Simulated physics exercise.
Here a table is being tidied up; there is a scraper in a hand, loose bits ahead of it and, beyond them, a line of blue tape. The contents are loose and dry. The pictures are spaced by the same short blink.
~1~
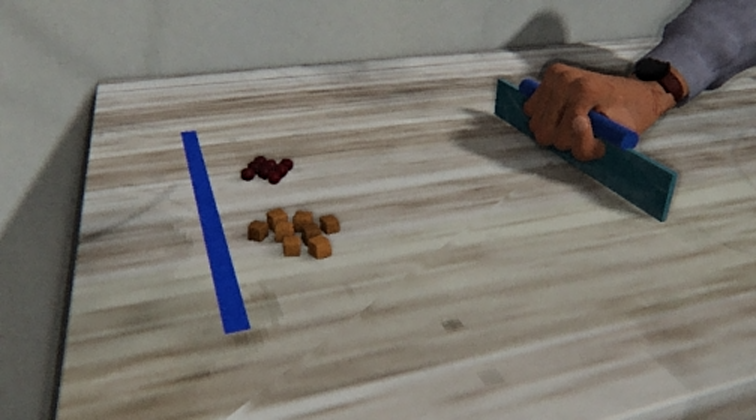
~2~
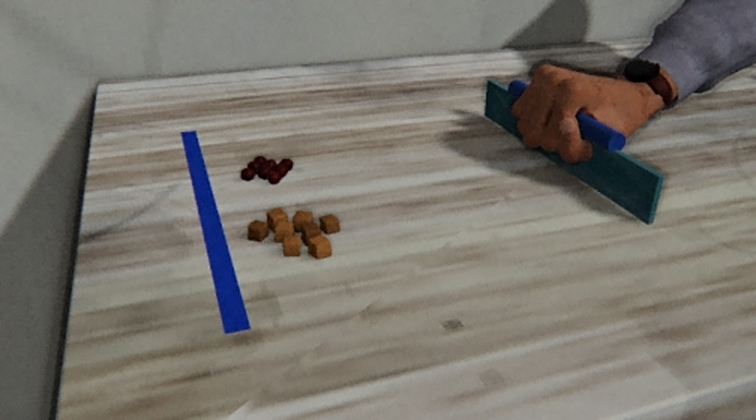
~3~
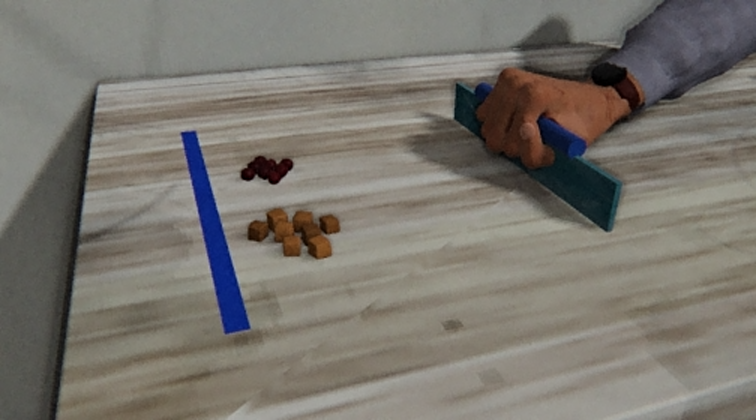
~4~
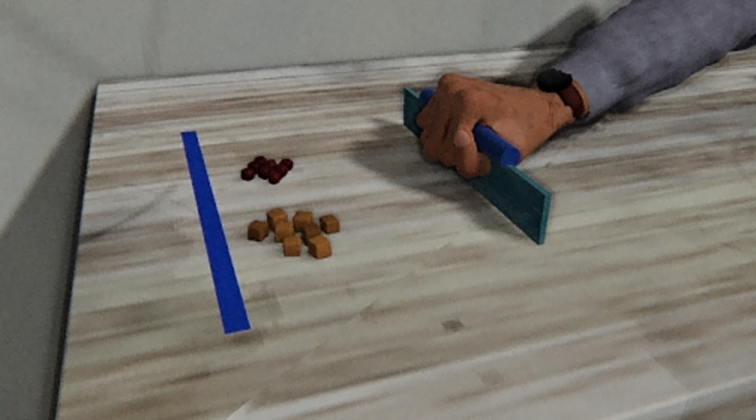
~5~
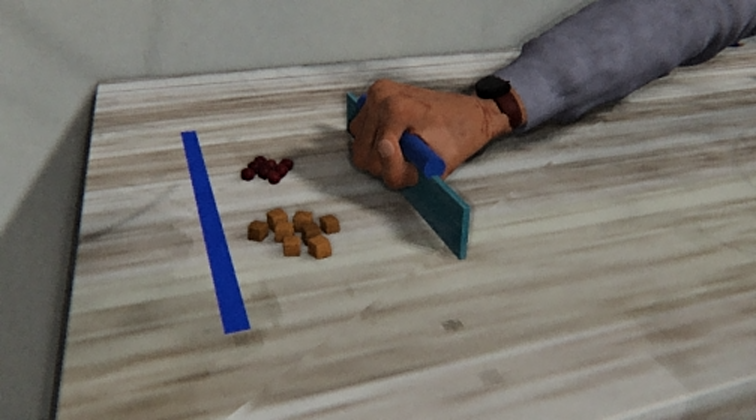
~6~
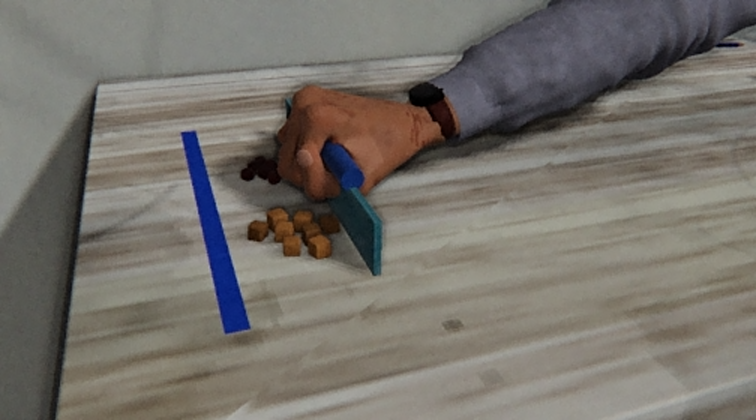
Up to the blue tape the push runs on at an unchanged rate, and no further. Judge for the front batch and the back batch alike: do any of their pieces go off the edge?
Front batch: Some go off. Back batch: Some go off.
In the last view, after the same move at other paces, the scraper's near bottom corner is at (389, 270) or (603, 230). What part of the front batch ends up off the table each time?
First pace 100 %, second pace 0 %.
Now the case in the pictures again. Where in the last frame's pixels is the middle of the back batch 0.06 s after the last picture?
(210, 177) or so.
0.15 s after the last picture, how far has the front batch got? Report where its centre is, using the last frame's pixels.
(120, 266) or thereabouts.
Then, 0.06 s on from there, scraper still moving, near (242, 157); front batch all on the table, its front near (218, 211); back batch all on the table, its front near (174, 187).
Then, 0.15 s on from there, scraper stopped at the blue tape; front batch all on the table, its front near (90, 274); back batch all on the table.
Then, 0.43 s on from there, scraper stopped at the blue tape; front batch the whole lot over the edge; back batch the whole lot over the edge.
In the end, scraper stopped at the blue tape; front batch the whole lot over the edge; back batch the whole lot over the edge.
